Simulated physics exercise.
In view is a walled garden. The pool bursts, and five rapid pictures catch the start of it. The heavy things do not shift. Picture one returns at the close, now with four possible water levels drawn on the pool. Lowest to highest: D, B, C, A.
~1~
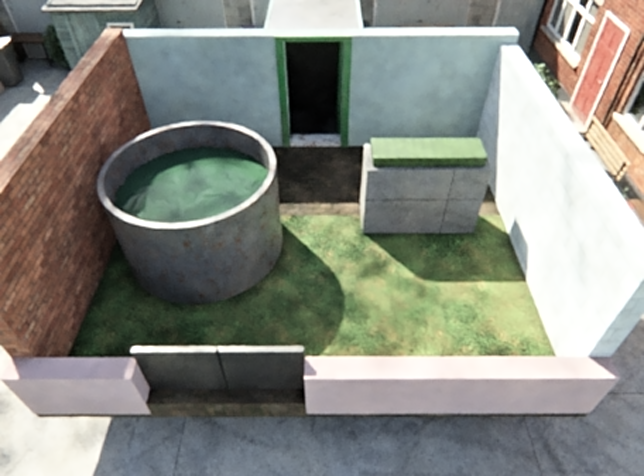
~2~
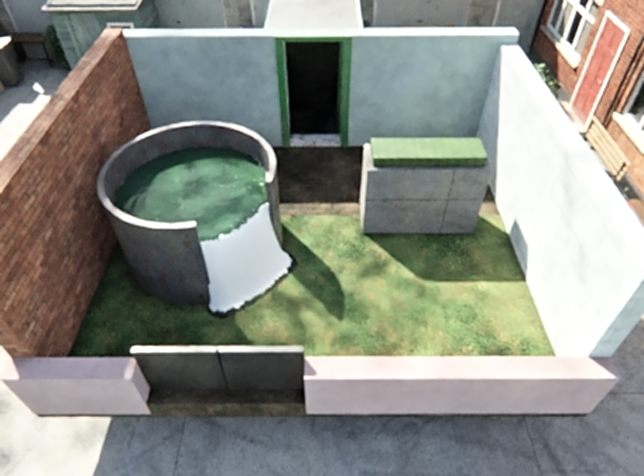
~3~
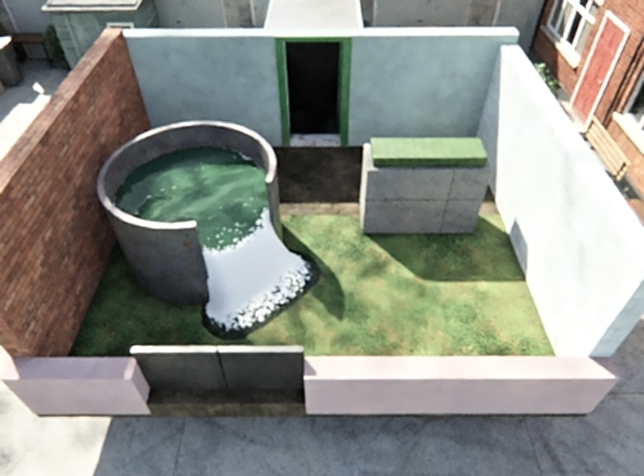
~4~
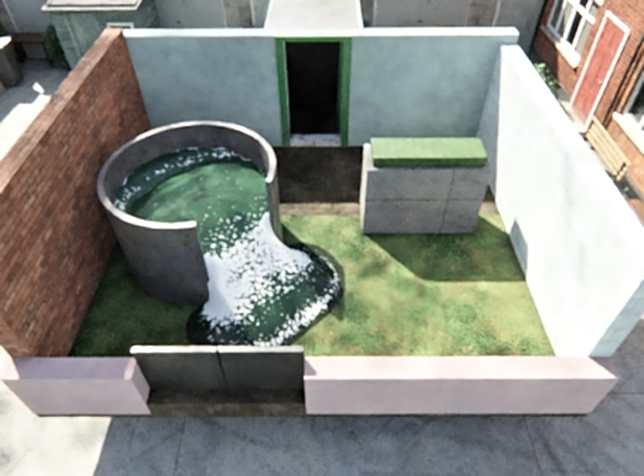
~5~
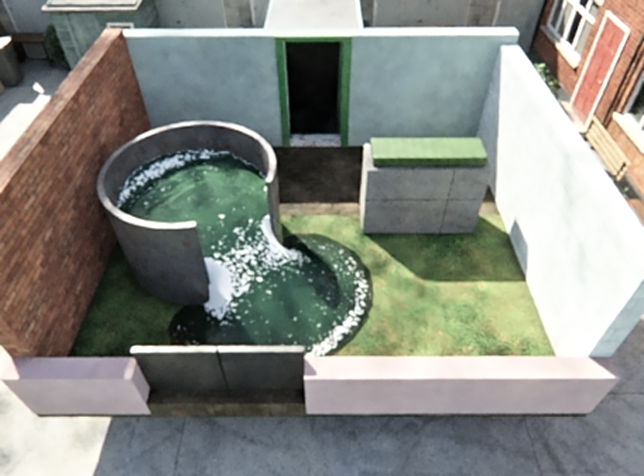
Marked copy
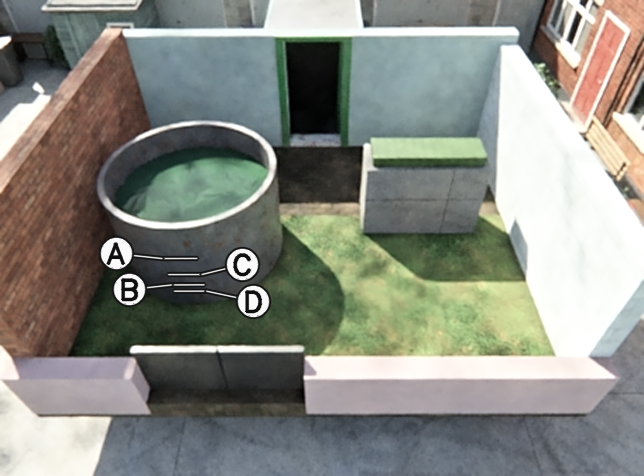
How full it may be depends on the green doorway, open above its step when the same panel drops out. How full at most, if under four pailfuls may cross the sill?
I would pick mark A.
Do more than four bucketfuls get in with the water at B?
No, not at all.
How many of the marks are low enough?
All of them.
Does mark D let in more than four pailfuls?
No, that is safe.
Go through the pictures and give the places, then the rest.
Water in the pool at rest, its middle at (194, 191); foot of the green doorway at (315, 146); shut gate at (220, 355), in the first picture.
In the second picture, 2 % of the ground under water, visible out to (281, 253).
In the third picture, 4 % of the ground under water, visible out to (311, 266).
In the fourth picture, 9 % of the ground under water, visible out to (338, 270).
In the fifth picture, 16 % of the ground under water, visible out to (367, 295).
In white, A at (179, 258); B at (188, 284); C at (184, 274); D at (190, 291); from the bottom up D, B, C, A.
With A, a splash gets over, under a bucket.
With B, nothing gets over.
With C, nothing gets over.
With D, nothing gets over.
